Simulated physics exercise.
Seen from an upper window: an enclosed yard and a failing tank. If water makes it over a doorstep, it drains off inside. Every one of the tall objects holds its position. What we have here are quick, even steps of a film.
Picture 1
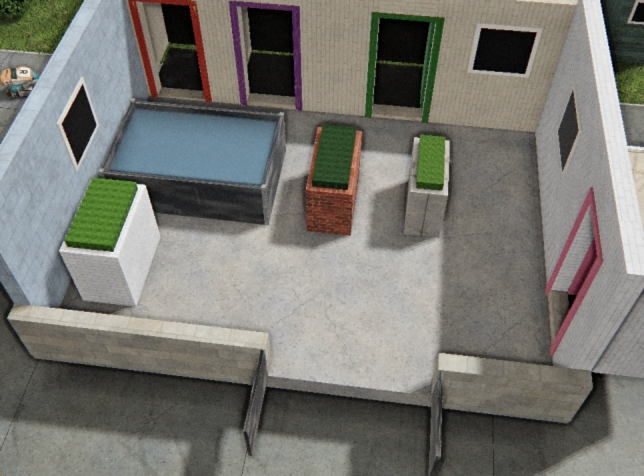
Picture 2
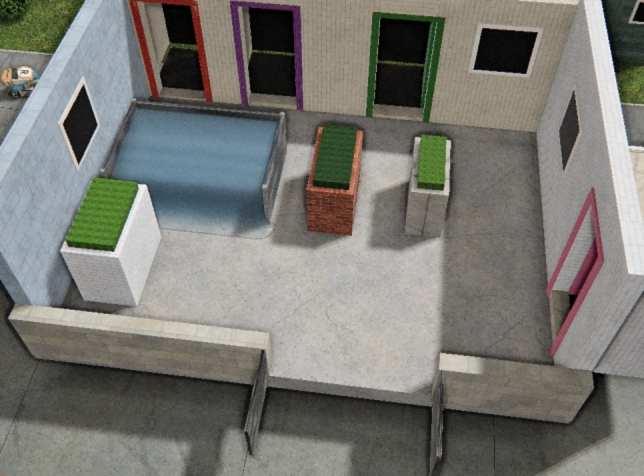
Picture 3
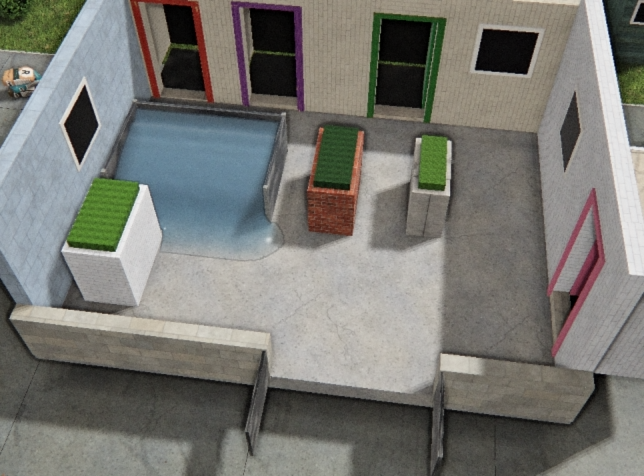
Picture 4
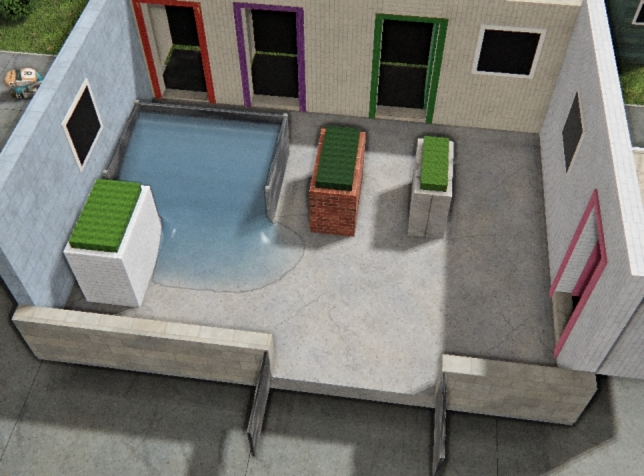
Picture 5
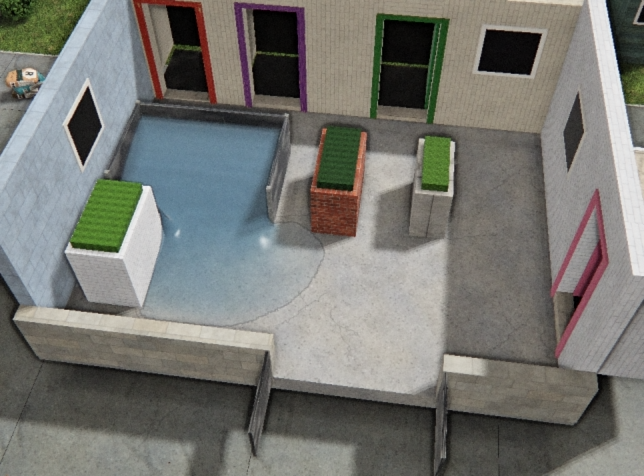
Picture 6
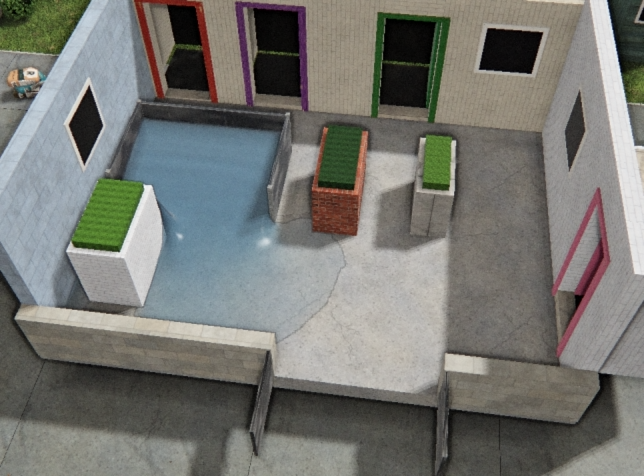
In the video, a raised tank of water in the corner of a walled yard loses its front side, and water spreads steadily across the pale floor, around a white grass-topped block and toward the low front wall.
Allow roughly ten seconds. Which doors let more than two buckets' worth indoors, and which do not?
Outcome: The pink door lets in little enough there, the red door lets too much in there, the green door lets in little enough there, the purple door lets in little enough there.
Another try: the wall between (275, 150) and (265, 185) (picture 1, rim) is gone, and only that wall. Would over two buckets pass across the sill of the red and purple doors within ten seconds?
Outcome - red door breaks the threshold, purple door breaks the threshold.
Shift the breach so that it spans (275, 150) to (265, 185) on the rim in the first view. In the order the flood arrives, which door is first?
I'd name the one in purple.
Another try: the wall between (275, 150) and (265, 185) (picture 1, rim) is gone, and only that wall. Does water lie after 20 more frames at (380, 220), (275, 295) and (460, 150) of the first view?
Taken in turn they're unwetted, swamped and swamped.
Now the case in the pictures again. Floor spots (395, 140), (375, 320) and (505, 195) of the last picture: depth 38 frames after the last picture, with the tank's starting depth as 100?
In order: About 2, 8 and 8 in a hundred.
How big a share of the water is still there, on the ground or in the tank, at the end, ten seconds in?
74 %.
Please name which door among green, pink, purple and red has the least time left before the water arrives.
I'd say it's the door marked red.
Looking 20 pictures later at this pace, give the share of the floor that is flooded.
I'd say close to 55 per cent.
A moment on, water covers 30 % of the floor; the pink door not reached, the red door not reached, the green door not reached, the purple door not reached.
Next, water covers 40 % of the floor; the pink door not reached, the red door under two buckets in, the green door not reached, the purple door not reached.
Then, water covers 55 % of the floor; the pink door wet at the sill, nothing in, the red door over two buckets in, the green door not reached, the purple door wet at the sill, nothing in.
Later, water covers 80 % of the floor; the pink door under two buckets in, the red door over two buckets in, the green door not reached, the purple door wet at the sill, nothing in.
In the end, water covers 95 % of the floor; the pink door under two buckets in, the red door far over two buckets in, the green door wet at the sill, nothing in, the purple door wet at the sill, nothing in.
